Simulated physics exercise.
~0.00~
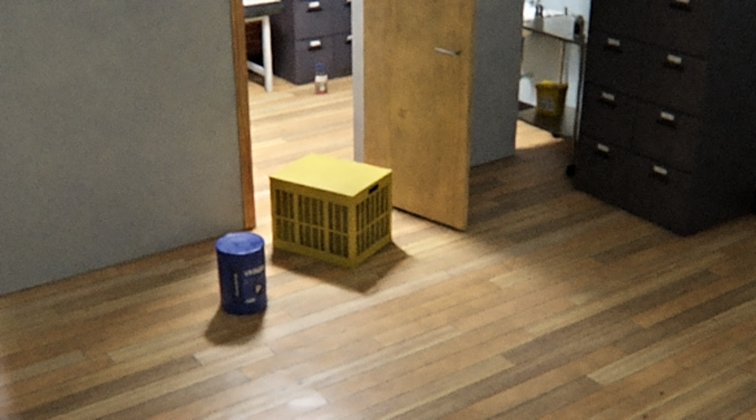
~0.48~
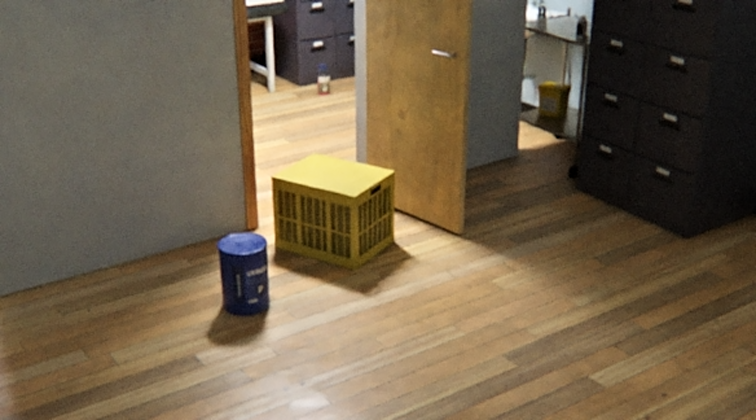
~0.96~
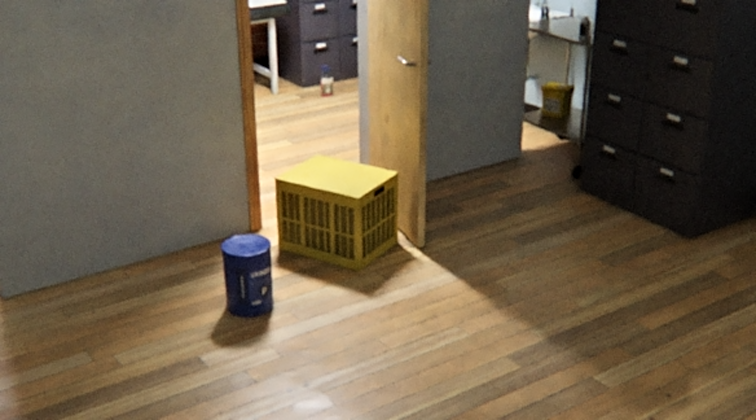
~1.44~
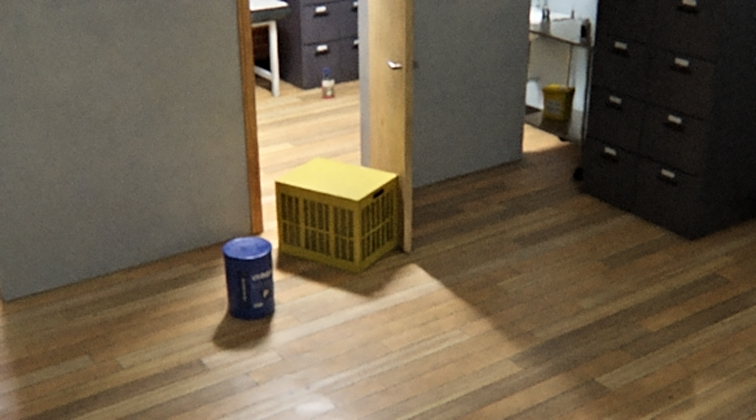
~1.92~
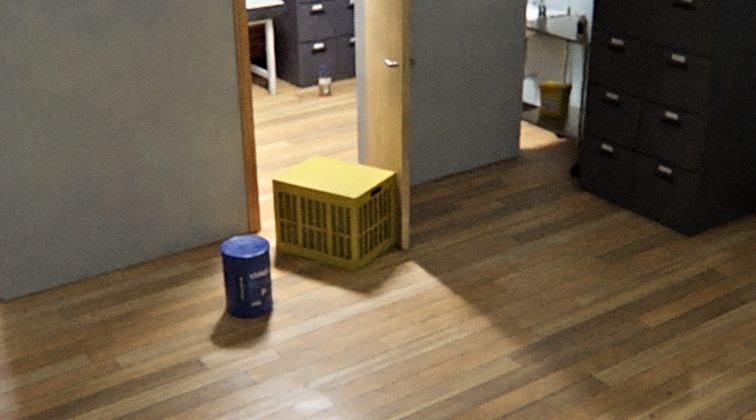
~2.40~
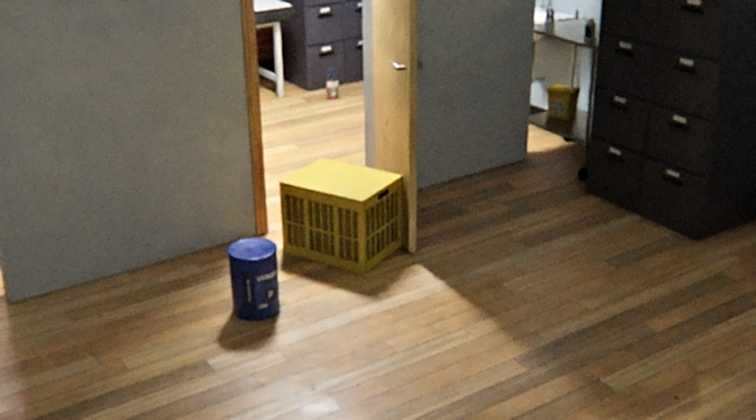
A pale wooden door stands wide open in a grey wall, seen from above and across a plank floor by a slightly swaying camera. A yellow slatted crate sits in the doorway, with a blue drum in front of it to the left and dark filing cabinets at the right. With nobody in view, the door swings toward the crate, slowly at first and then further, its shadow sweeping across the floor. It comes to a stop beside the crate's right side, still well open, while the crate and drum remain in place.
